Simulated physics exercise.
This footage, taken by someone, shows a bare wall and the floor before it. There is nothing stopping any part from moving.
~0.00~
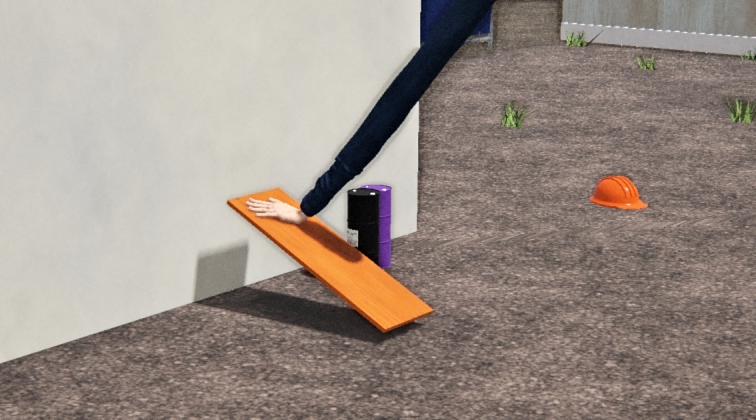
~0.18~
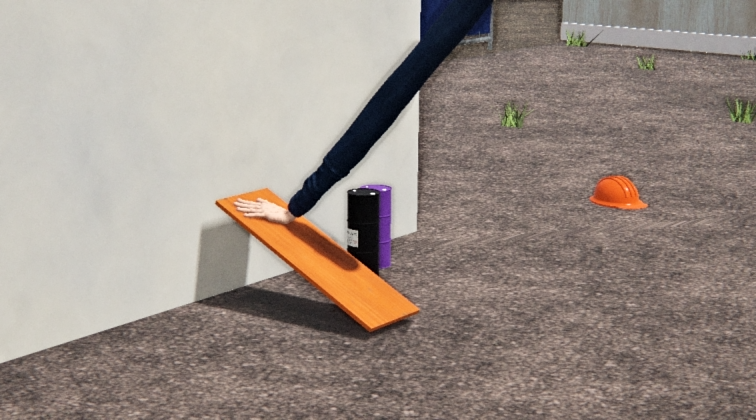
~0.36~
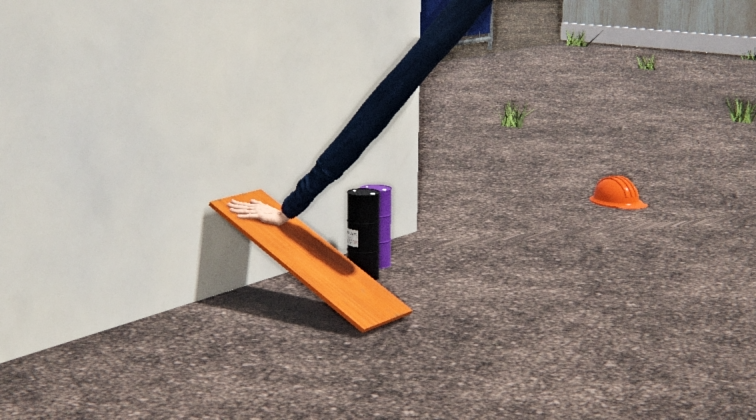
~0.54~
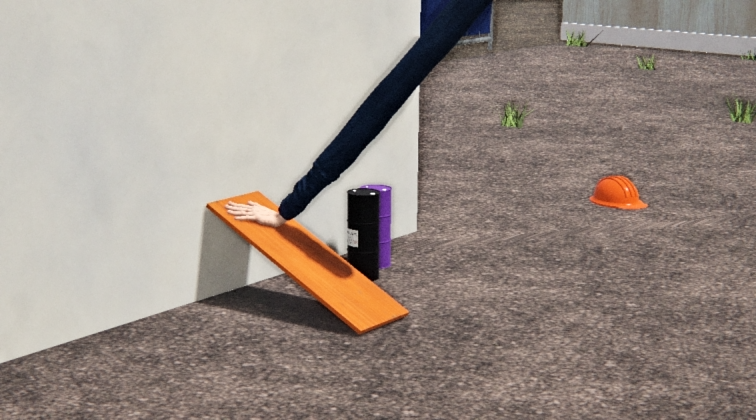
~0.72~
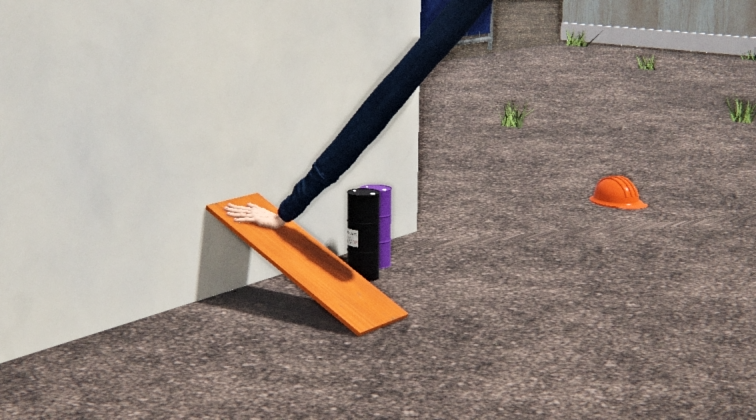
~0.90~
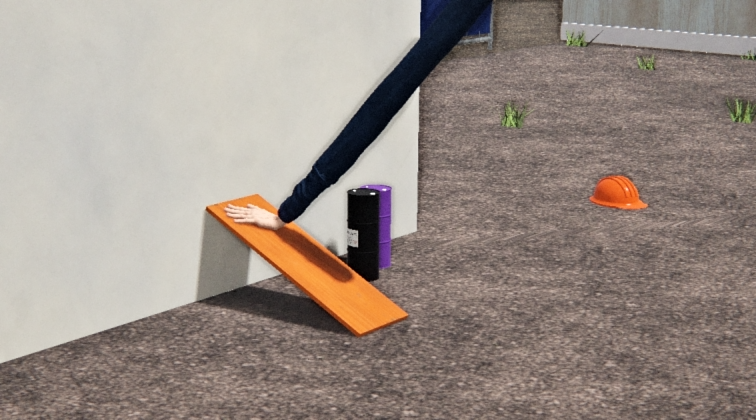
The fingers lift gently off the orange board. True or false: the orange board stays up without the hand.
False.
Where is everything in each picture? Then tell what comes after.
In the first picture, not yet at the wall; orange board (328, 256).
In the second picture, not yet at the wall; orange board (316, 256).
In the third picture, not yet at the wall; orange board (309, 257).
In the fourth picture, not yet at the wall; orange board (306, 259).
In the fifth picture, leant on the wall, still held; orange board (305, 261).
In the sixth picture, leant on the wall, still held; orange board (305, 262).
Around 1.20 s, orange board 11° lower than it was left near (311, 283).
Around 1.30 s, orange board 25° lower than it was left near (313, 308).
Around 1.40 s, orange board 24° lower than it was left near (313, 304).
Finally (2.2 s), moved from the start, orange board; the other 2 still in place. Final places as the last picture's camera would see them, orange board near (313, 308). The board slides down.
